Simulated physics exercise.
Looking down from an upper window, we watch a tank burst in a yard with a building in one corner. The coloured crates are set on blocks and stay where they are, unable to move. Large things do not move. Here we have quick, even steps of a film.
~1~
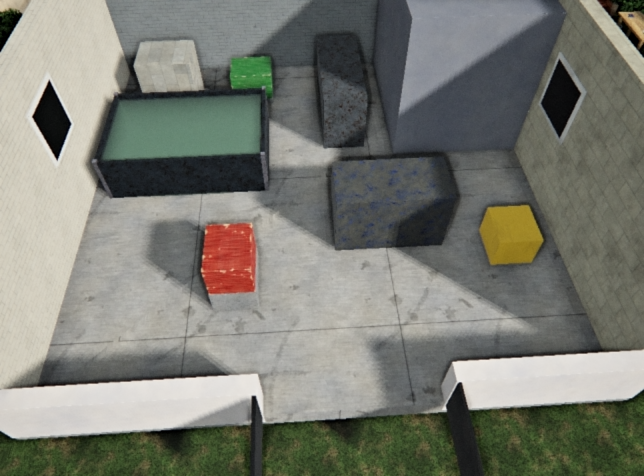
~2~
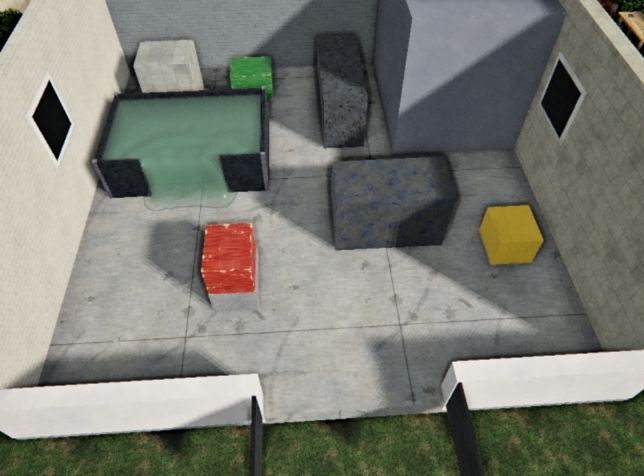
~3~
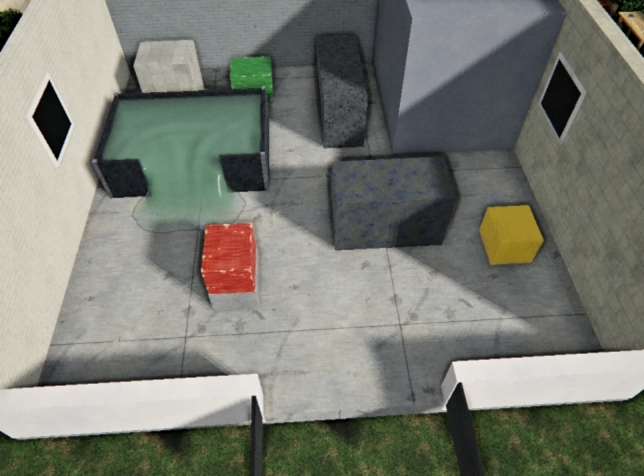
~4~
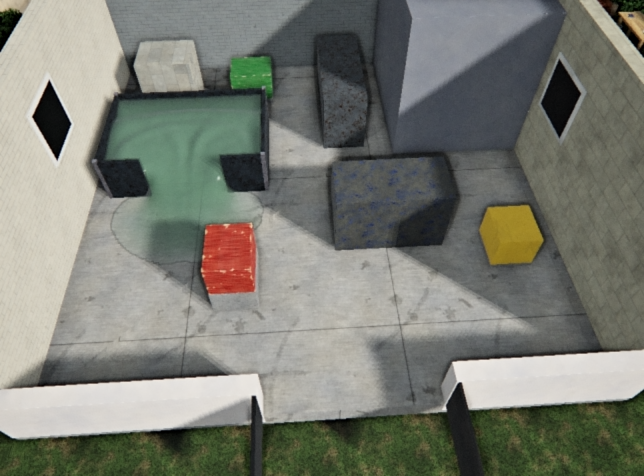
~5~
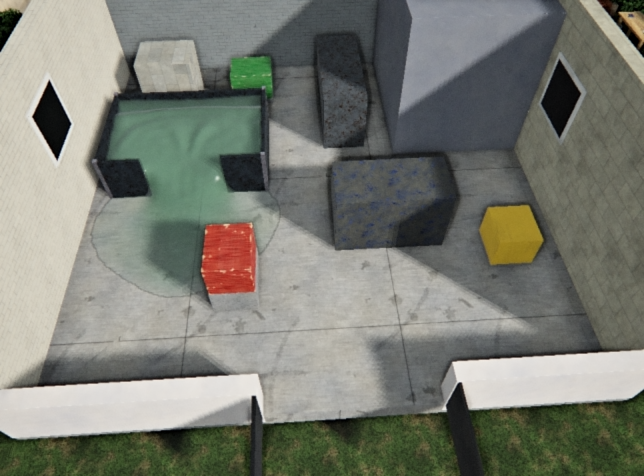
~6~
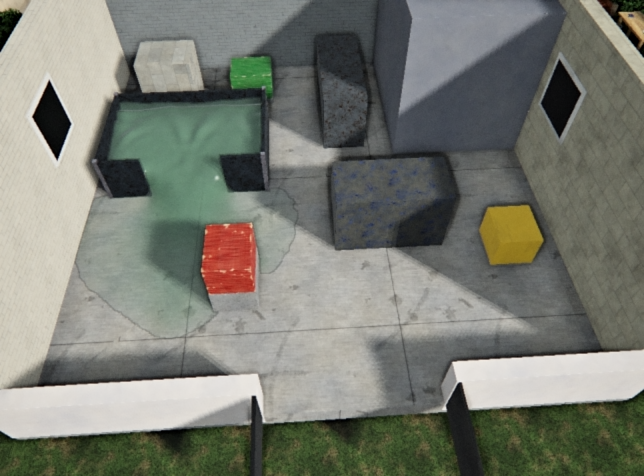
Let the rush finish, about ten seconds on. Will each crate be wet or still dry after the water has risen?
The yellow crate is touched by water; the green crate remains untouched by water; the red crate remains untouched by water.
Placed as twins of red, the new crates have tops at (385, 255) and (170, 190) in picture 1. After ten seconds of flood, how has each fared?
One by one: Is not reached; gets flooded.
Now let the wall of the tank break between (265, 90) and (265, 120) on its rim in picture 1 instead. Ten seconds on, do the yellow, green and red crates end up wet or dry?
As I see it, the yellow crate is overtopped, the green crate is overtopped and the red crate avoids the flood.
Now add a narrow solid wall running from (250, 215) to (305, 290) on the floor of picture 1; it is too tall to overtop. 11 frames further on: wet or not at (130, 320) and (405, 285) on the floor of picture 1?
Reached, untouched.
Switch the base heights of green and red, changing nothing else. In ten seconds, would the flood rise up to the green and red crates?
Green crate: Stays clear; red crate: Is reached.
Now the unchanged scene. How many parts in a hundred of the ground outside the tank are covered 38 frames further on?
About 80 percent.
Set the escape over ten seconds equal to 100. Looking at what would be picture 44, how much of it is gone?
Working it through, I arrive at 50 per cent.
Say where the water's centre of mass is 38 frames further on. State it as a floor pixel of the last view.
The balance point is around (246, 247).
A moment on, water covers 30 % of the floor; the yellow crate not reached, the green crate not reached, the red crate water round its plinth.
Next, water covers 40 % of the floor; the yellow crate not reached, the green crate not reached, the red crate water round its plinth.
Then, water covers 60 % of the floor; the yellow crate water round its plinth, the green crate not reached, the red crate water round its plinth.
Later, water covers 80 % of the floor; the yellow crate water round its plinth, the green crate water round its plinth, the red crate water round its plinth.
In the end, water covers 100 % of the floor; the yellow crate was topped, the green crate stayed above the water, the red crate stayed above the water.
